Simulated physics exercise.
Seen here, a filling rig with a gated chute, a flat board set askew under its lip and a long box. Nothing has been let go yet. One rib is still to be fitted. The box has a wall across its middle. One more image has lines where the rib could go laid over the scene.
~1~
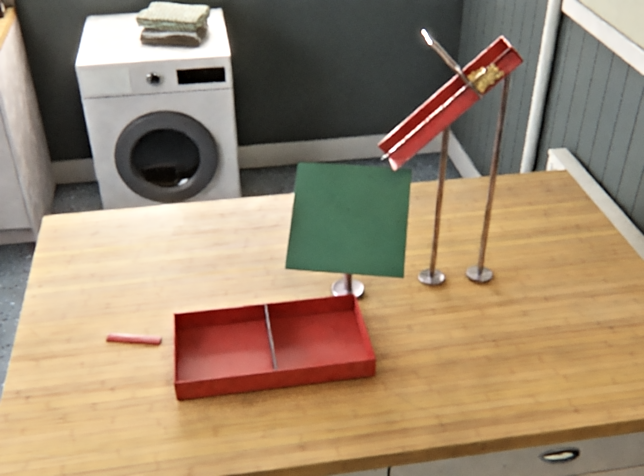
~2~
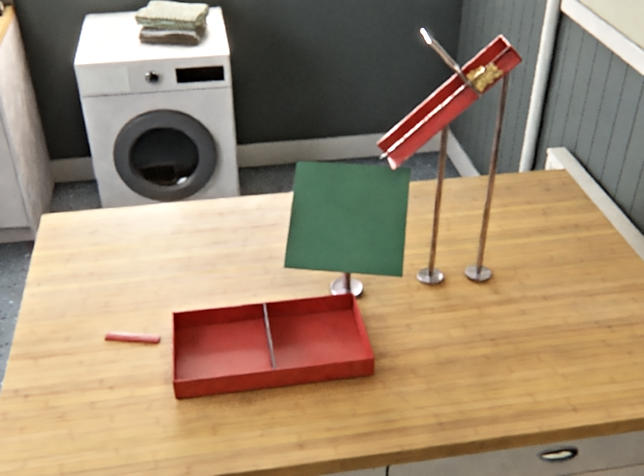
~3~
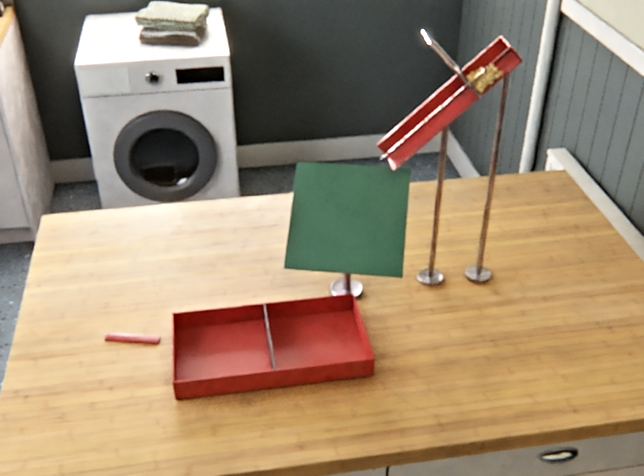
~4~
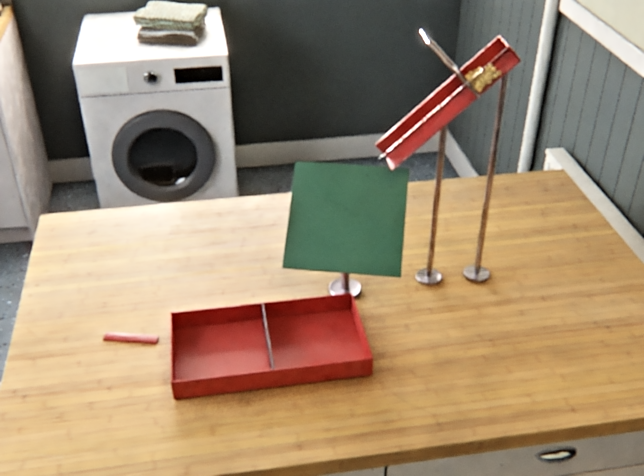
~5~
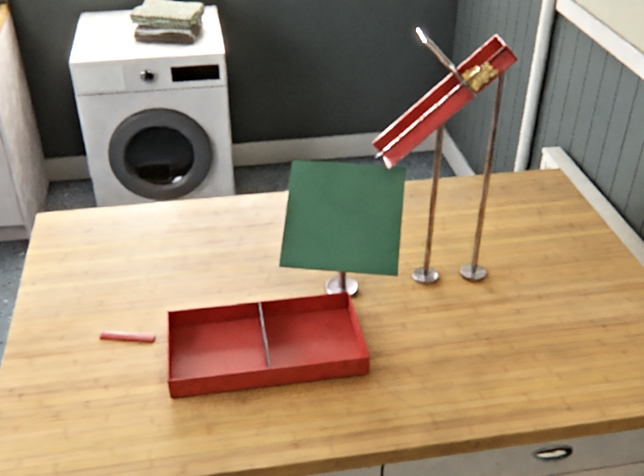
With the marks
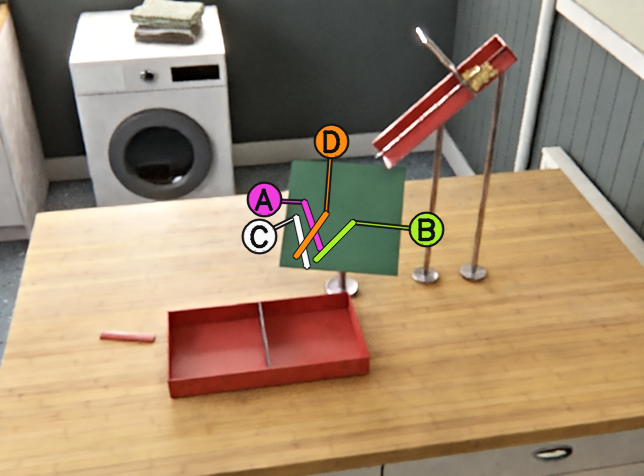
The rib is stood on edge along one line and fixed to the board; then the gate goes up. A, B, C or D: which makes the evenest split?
B works best here.
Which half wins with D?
Right.
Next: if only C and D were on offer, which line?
Here it is line D.
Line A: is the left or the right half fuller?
Right.
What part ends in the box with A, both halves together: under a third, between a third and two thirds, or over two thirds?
Line A gives over two thirds.
On the marked copy, line A from (304, 202) to (320, 248); line B from (353, 222) to (316, 259); line C from (296, 217) to (307, 266); line D from (326, 213) to (296, 256).
Choosing A, of what is caught, a stray few in the left half, nearly all in the right.
Choosing B, of what is caught, about half in the left half, about half in the right.
Choosing C, of what is caught, none in the left half, all in the right.
Choosing D, of what is caught, a small part in the left half, most in the right.
